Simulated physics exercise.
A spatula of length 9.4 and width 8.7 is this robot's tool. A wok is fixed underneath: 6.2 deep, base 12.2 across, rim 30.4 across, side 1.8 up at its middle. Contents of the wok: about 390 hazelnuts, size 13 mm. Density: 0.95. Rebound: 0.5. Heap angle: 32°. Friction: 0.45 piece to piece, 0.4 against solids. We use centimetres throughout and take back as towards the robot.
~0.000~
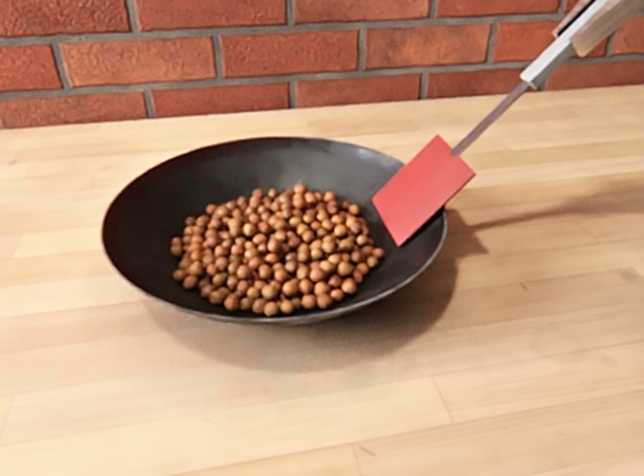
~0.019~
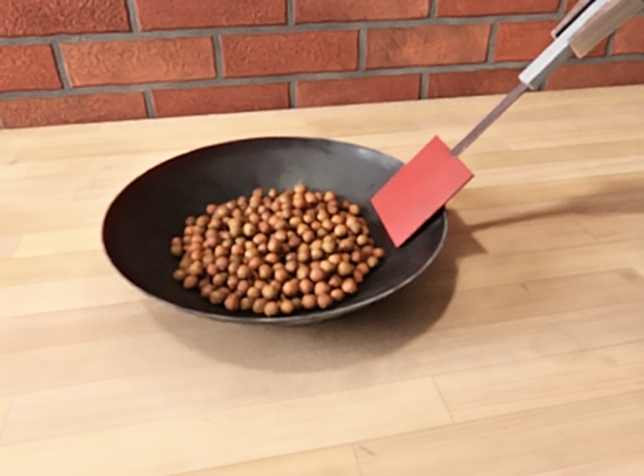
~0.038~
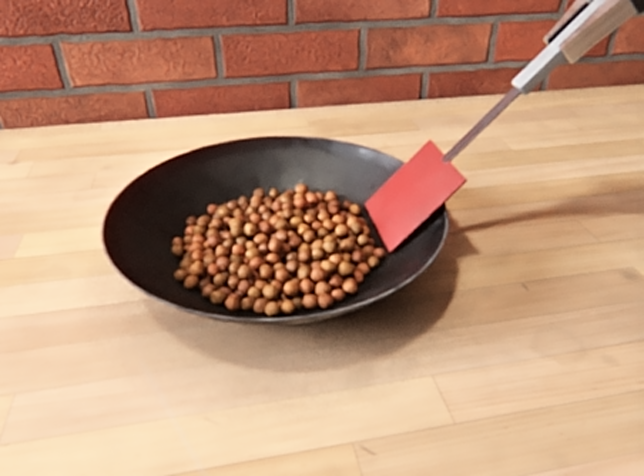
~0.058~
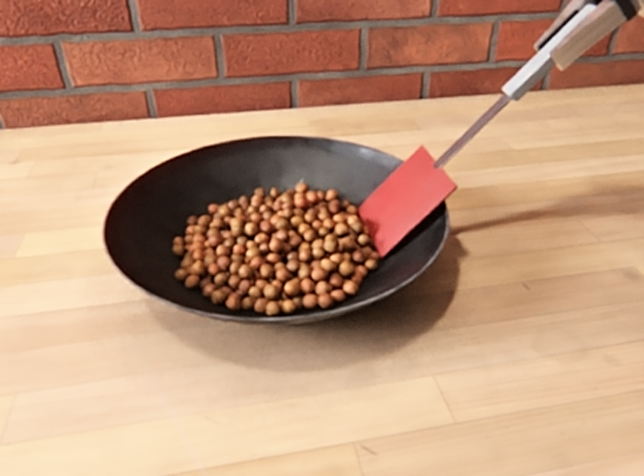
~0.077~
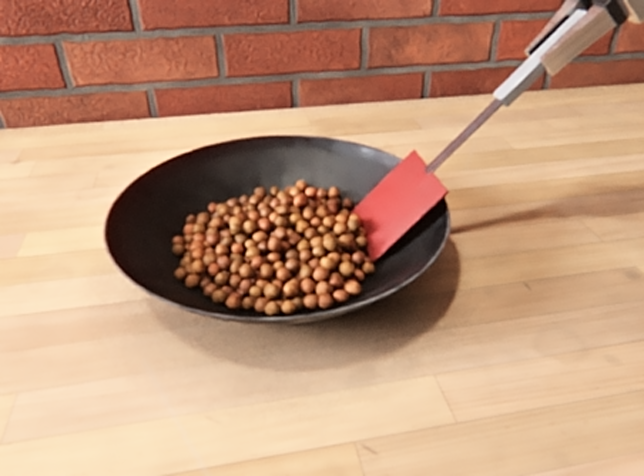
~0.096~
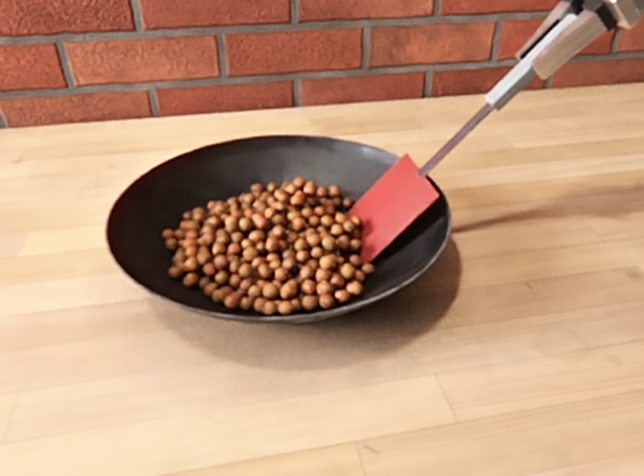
A red spatula on a grey robot arm slides a short way left and down inside a black wok, pressing into the right side of a heap of round brown hazelnuts, which shifts slightly leftward. The wok sits on a pale wooden countertop, with the arm reaching in from the upper right. A red brick wall stands behind, all seen from slightly above by a still camera.
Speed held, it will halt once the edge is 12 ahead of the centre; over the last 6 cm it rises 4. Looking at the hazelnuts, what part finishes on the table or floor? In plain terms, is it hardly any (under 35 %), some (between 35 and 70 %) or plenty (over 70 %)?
Hardly any - under 35 %.
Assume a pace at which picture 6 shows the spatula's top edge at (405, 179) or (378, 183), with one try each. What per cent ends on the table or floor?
That comes to about 30 and about 45 percent, in that order.
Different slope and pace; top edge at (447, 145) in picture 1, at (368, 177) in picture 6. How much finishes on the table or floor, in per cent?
Roughly 45 %.
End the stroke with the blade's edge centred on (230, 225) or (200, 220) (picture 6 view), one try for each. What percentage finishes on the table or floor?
The two tries give near 0 and near 0 in a hundred.
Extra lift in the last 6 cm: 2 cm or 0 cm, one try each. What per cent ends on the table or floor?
Result, in order: Approx. 25 % and 20 %.
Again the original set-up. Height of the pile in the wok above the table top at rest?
About 5.5 cm above the table.
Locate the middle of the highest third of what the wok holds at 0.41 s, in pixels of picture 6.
Centre: Approx. (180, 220) in the last view.
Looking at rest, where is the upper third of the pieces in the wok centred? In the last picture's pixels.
Close to pixel (202, 236).
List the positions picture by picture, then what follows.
The first frame shows spatula top edge at (456, 152), sloping 47°; upper third of the load around (279, 236), from x 175 to 380, top at y 190; 388 in the wok.
The second frame shows spatula top edge at (455, 153), sloping 47°; upper third of the load around (279, 235), from x 175 to 380, top at y 190.
The third frame shows spatula top edge at (448, 158), sloping 47°; upper third of the load around (280, 235), from x 180 to 380, top at y 190.
The fourth frame shows spatula top edge at (439, 164), sloping 47°; upper third of the load around (282, 235), from x 180 to 375, top at y 190.
The fifth frame shows spatula top edge at (430, 169), sloping 47°; upper third of the load around (282, 233), from x 180 to 370, top at y 185.
The sixth frame shows spatula top edge at (422, 173), sloping 47°; upper third of the load around (276, 233), from x 170 to 370, top at y 185; 388 in the wok.
By 0.25 s, sloping 47°, highest piece 5 above the table; 388 in the wok.
By 0.41 s, sloping 47°, highest piece 7 above the table; 388 in the wok.
By 0.69 s, sloping 47°, highest piece 6 above the table; 299 in the wok, 87 on the table or floor, 2 on the blade or in flight.
By 1.74 s, sloping 47°, highest piece 5 above the table; 299 in the wok, 89 on the table or floor.
Final count, 299 in the wok, 89 on the table or floor. That is 23 % on the table or floor.
